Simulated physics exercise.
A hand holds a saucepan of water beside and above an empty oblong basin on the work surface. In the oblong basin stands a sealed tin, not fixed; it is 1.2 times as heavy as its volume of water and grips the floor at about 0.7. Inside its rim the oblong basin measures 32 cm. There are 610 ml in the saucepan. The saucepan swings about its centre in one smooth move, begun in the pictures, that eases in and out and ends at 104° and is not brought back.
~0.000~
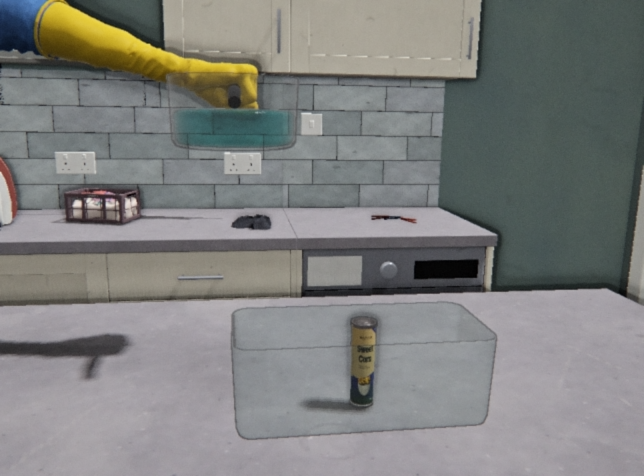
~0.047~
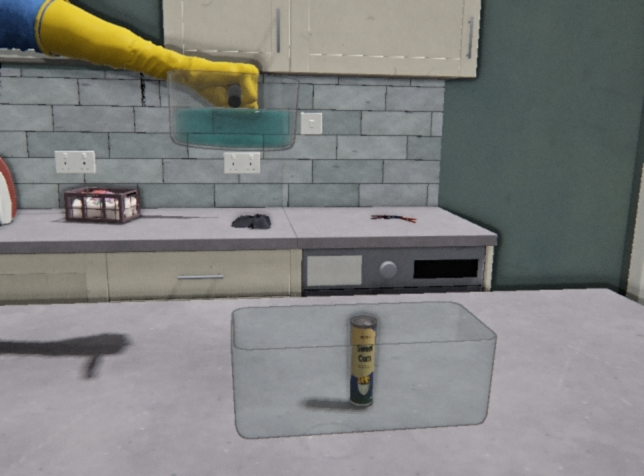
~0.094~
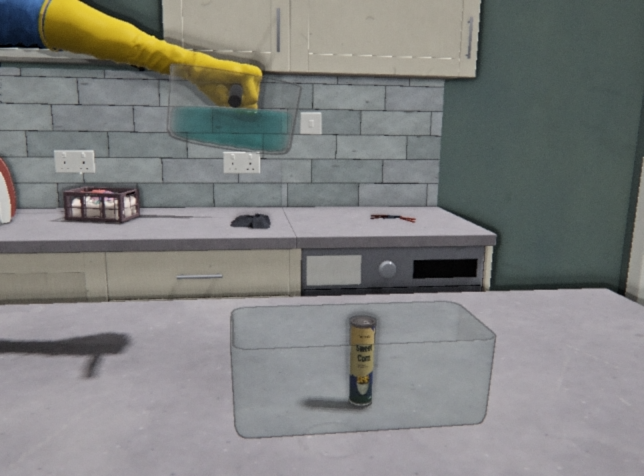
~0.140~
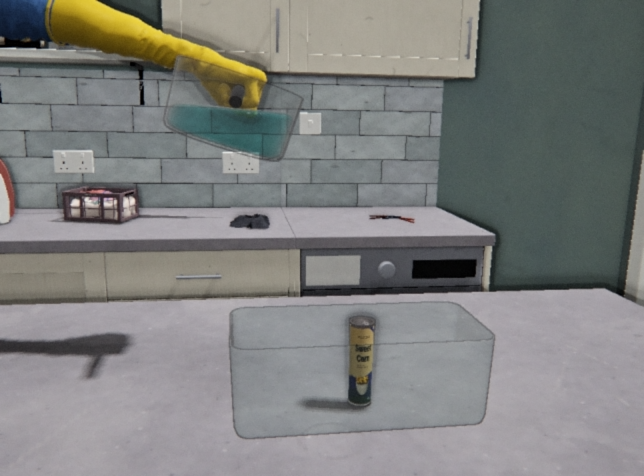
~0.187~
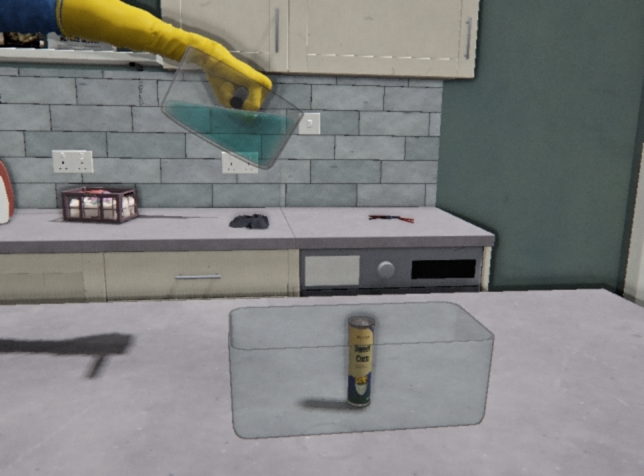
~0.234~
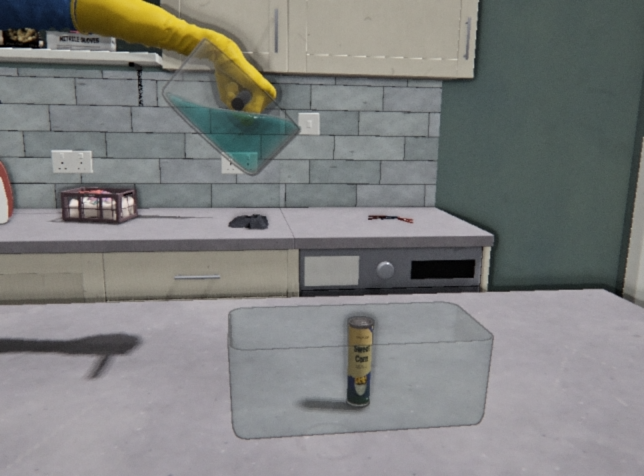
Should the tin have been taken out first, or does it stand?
The tin topples.
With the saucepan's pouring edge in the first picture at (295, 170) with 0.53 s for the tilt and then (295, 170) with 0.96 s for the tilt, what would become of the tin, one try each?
First it keeps standing; then it keeps standing.
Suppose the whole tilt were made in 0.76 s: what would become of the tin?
Then it remains upright.
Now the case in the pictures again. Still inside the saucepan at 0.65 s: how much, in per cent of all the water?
Near 8 in a hundred.
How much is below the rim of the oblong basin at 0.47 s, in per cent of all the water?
Near 3 in a hundred.
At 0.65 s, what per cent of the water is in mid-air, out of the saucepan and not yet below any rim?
About 16 per cent.
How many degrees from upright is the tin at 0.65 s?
Near 5° from upright.
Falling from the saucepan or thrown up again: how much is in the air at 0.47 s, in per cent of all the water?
Some 70 per cent.
By 0.47 s the tilt is 101° and 26 per cent is still to pour; the tin stands where it began.
By 0.65 s the tilt is 104° and 8 per cent is still to pour; the tin leans 5°.
By 0.83 s the tilt is 104° and 1 per cent is still to pour; the tin leans 15°.
By 1.03 s the tilt is 104° and 0 per cent is still to pour; the tin leans 48°.
At rest the tin lies on its side.
